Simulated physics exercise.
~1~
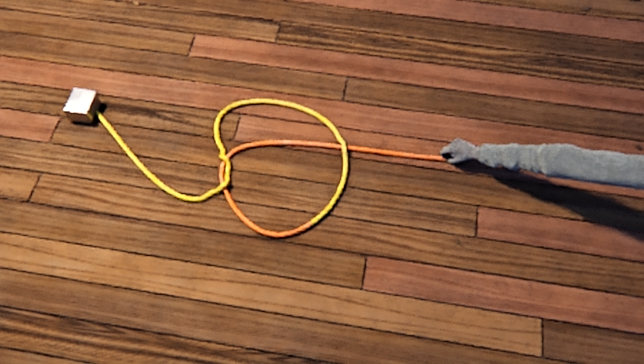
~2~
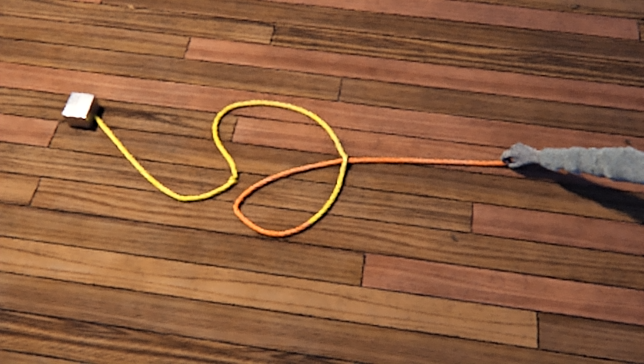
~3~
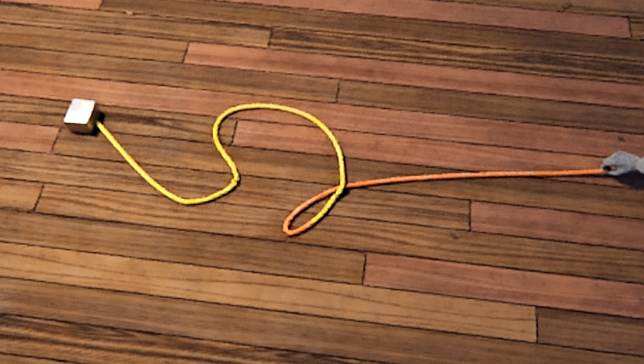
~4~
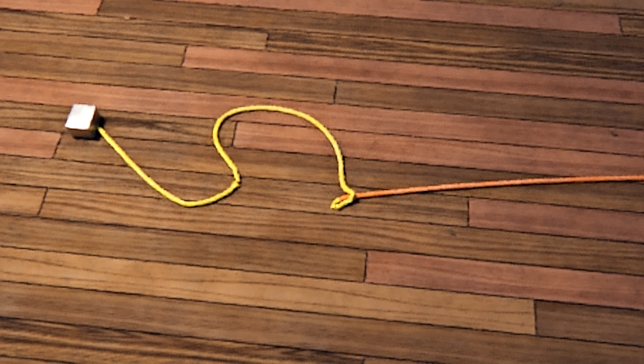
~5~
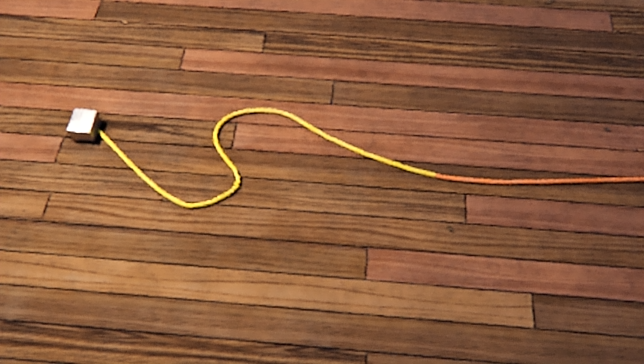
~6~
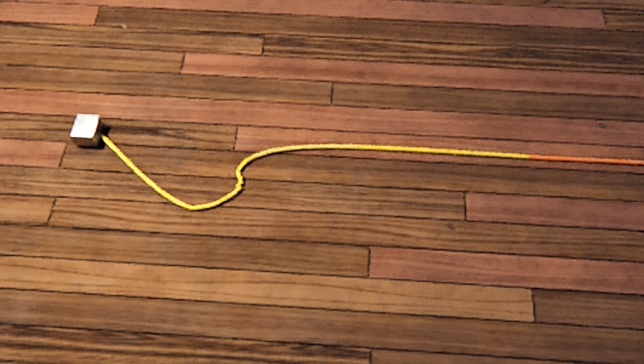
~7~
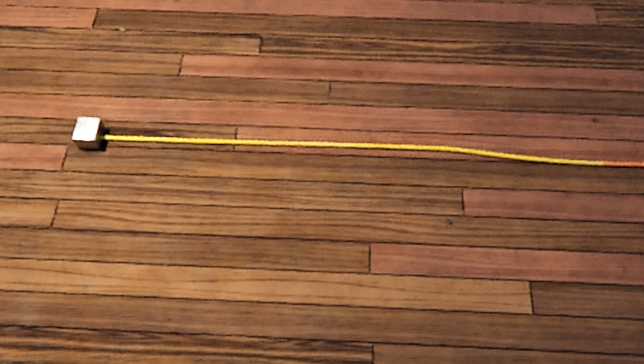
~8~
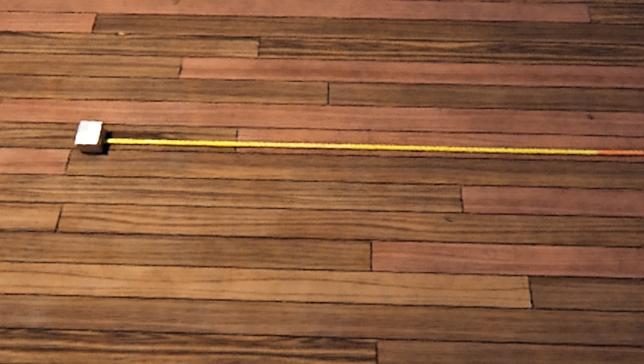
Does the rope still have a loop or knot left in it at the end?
No, the loops all come out and the rope pulls straight from the block toward the right.
To begin with, a yellow and orange rope lies in loops on a wooden plank floor, its left end fixed to a small block and its orange end held by a grey-sleeved arm. The arm draws the free end away to the right and passes out of view, while the orange side of the loop slides in and narrows. The loop shrinks to a tiny twist, then opens out, leaving only curves in the yellow length. Those bends flatten from the right until a single dip remains near the block. Finally that goes too, and the rope stretches straight across the planks.
